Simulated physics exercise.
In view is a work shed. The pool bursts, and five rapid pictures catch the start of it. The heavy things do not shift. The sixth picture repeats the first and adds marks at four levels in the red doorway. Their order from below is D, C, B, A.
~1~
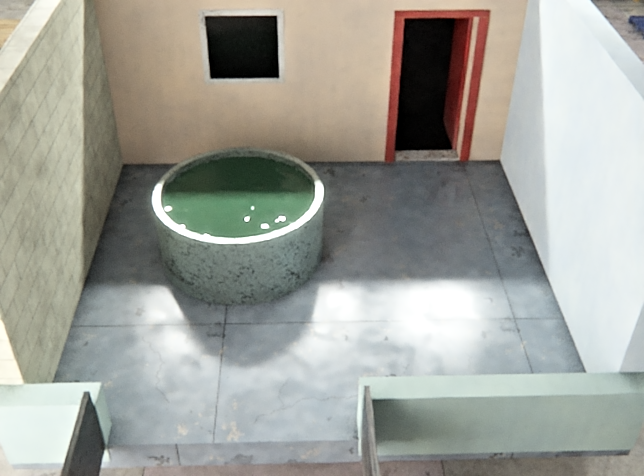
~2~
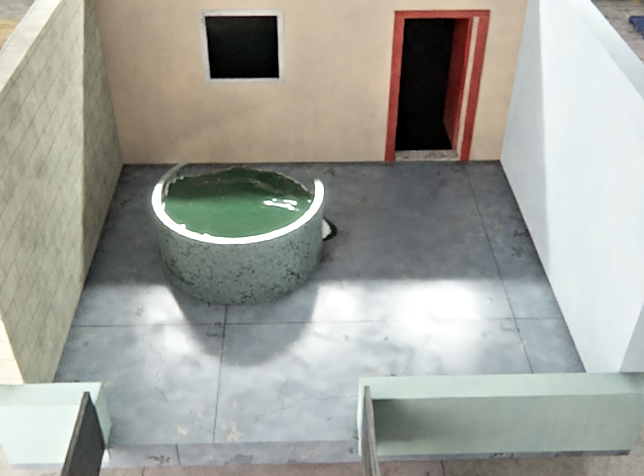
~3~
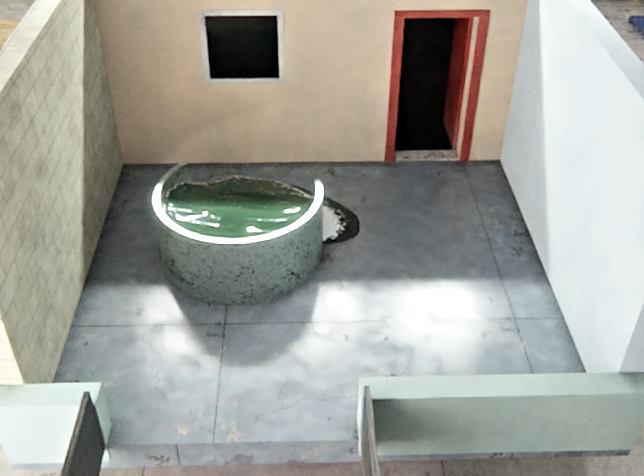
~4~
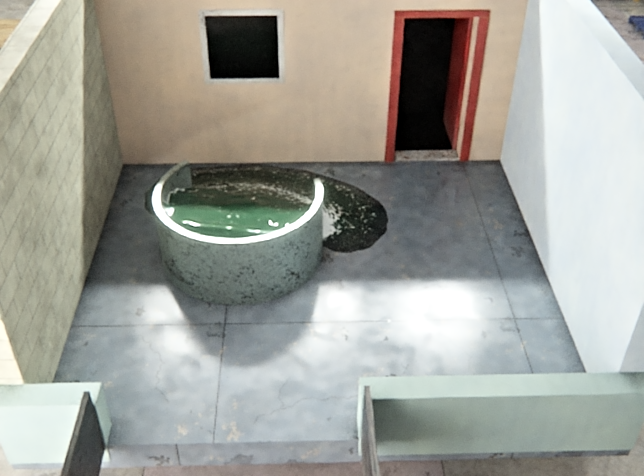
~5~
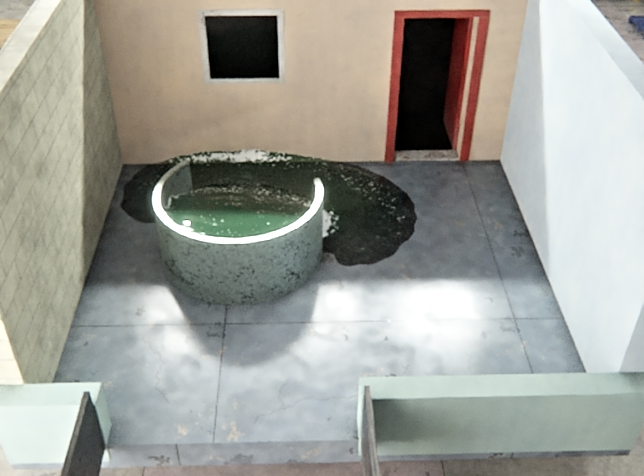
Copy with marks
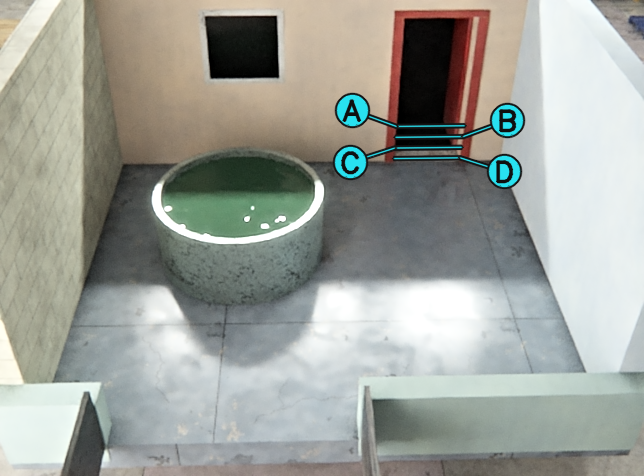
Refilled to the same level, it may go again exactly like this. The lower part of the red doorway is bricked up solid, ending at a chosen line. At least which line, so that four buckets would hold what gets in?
That is height C.
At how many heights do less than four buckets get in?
Three of them.
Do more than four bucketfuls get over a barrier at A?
No.
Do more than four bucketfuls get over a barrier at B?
No, that is safe.
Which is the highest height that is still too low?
That would be D.
On the marked copy, A at (430, 126); B at (429, 136); C at (428, 147); D at (427, 158); from the bottom up D, C, B, A.
With A, nothing gets over.
With B, nothing gets over.
With C, a splash gets over, under a bucket.
With D, about 14 bucketfuls get in.
